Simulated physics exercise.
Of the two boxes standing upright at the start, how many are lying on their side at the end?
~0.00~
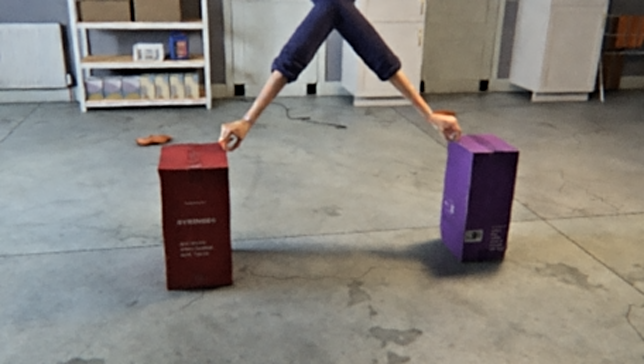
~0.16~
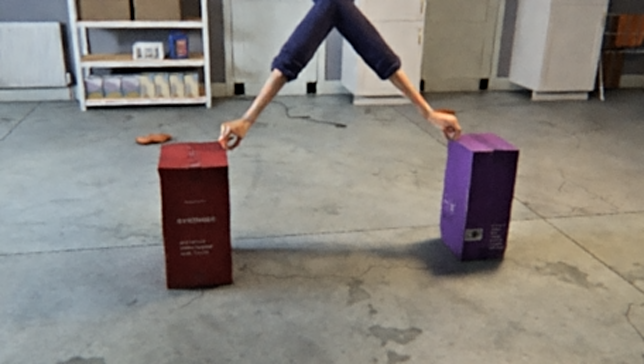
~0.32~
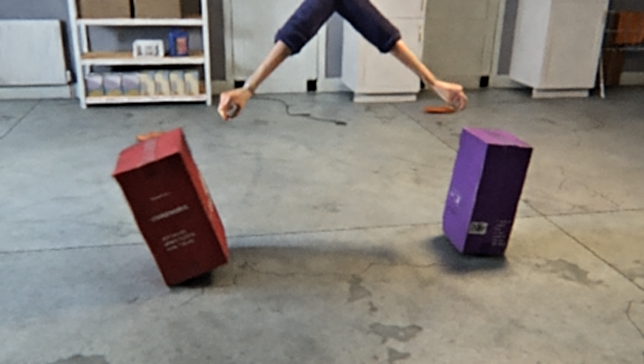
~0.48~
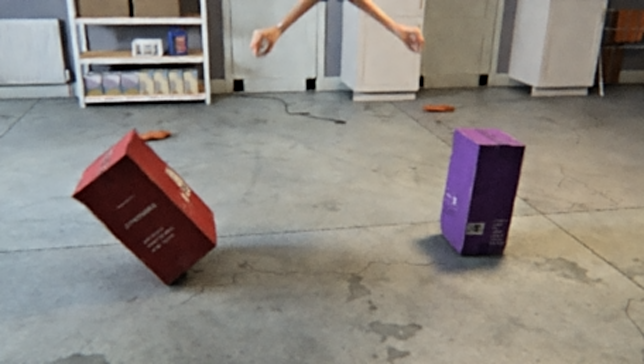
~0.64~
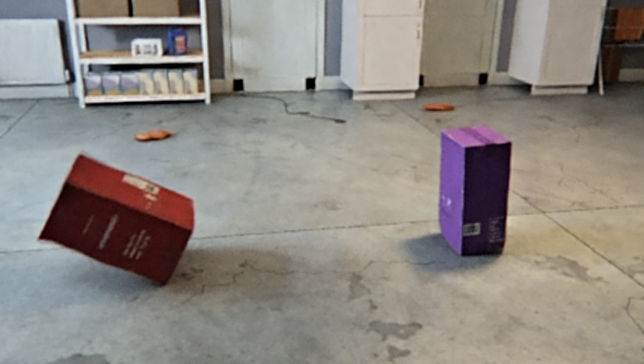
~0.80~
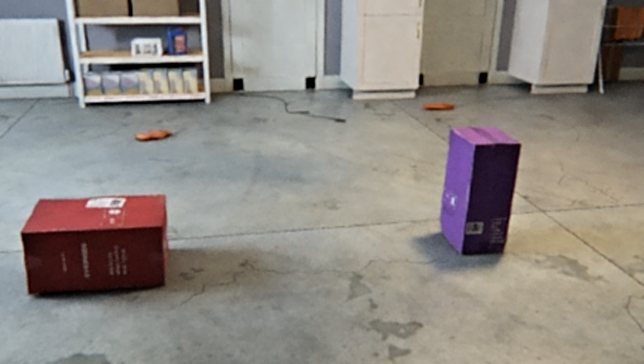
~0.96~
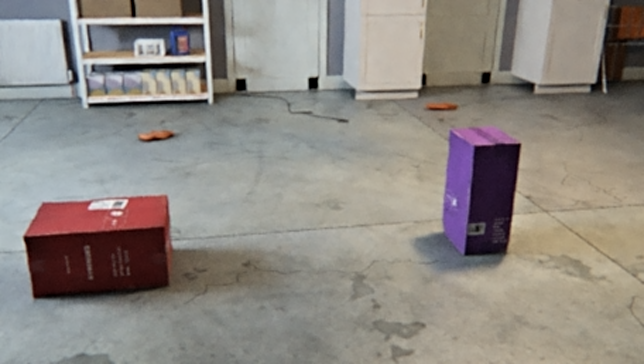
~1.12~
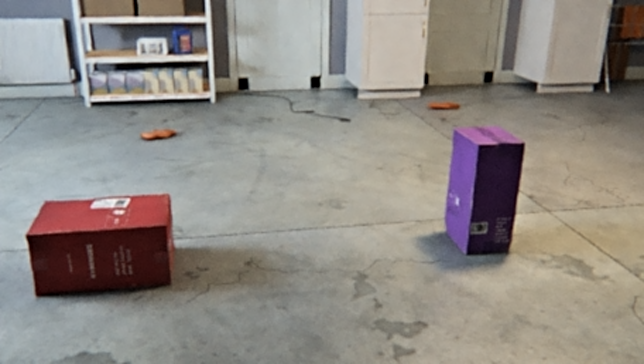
One of them is lying on its side, the red box. The purple box is still upright.
